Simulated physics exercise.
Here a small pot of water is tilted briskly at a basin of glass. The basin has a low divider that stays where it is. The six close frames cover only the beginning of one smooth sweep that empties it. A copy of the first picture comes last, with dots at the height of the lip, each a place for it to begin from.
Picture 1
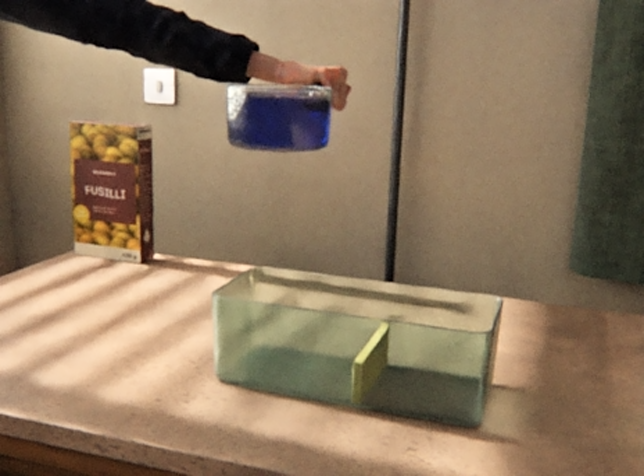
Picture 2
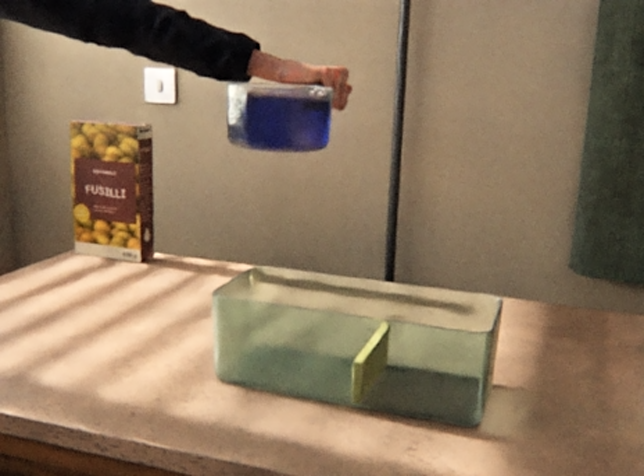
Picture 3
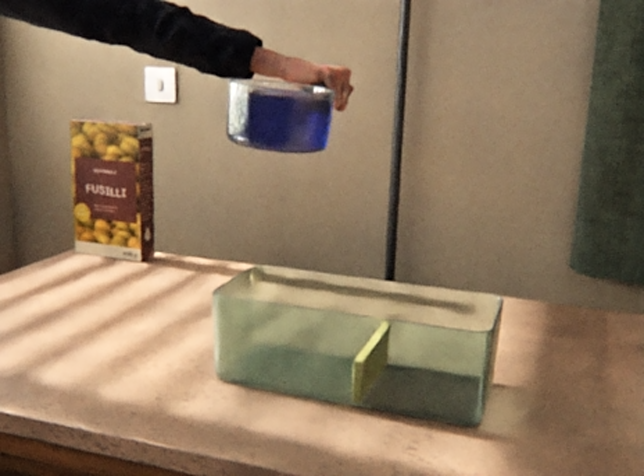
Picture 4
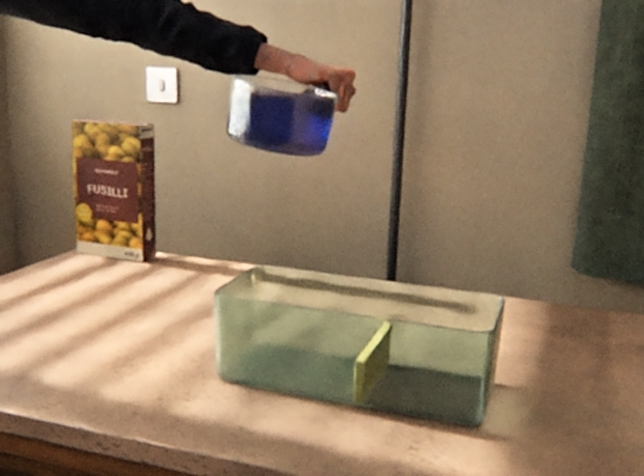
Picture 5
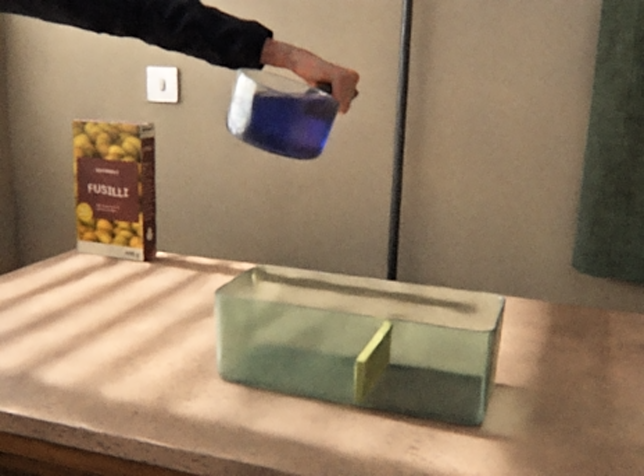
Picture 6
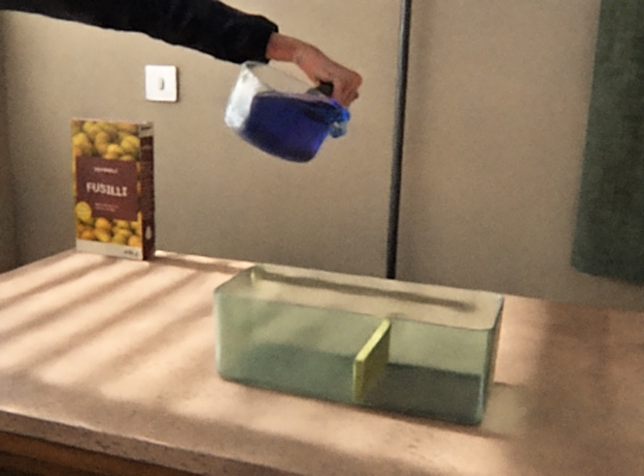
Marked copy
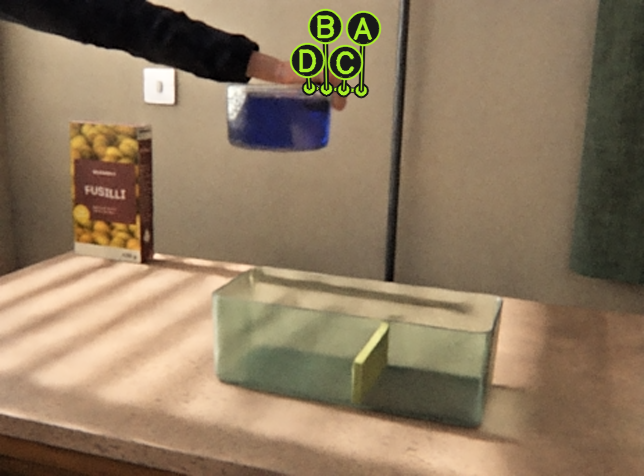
The video shows a hand holding a clear pot of blue liquid above a glass basin with a yellow-green divider on a table, then tilting it to the right until the liquid reaches just over the lip.
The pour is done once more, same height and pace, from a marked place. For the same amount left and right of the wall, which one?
The answer is dot D.
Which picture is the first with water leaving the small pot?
In picture 5.
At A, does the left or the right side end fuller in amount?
More ends on the right.
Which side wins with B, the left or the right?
The right one.
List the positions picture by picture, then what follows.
Upright, lip at (327, 89); basin from (216, 378) to (482, 425); top of the wall at (373, 342); nothing has left yet.
Upright, lip at (328, 89); nothing has left yet.
Tipped about 5°, lip at (330, 92); nothing has left yet.
Tipped about 10°, lip at (333, 97); nothing has left yet.
Tipped about 18°, lip at (336, 104); water is over the lip, down to (336, 104).
Tipped about 26°, lip at (335, 112); water is over the lip, down to (338, 134).
On the marked copy, A at (361, 90); B at (326, 88); C at (343, 89); D at (309, 88).
Choosing A, about 6 % ends left of the wall and 93 % right of it.
Choosing B, about 32 % ends left of the wall and 66 % right of it.
Choosing C, about 18 % ends left of the wall and 80 % right of it.
Choosing D, about 50 % ends left of the wall and 48 % right of it.
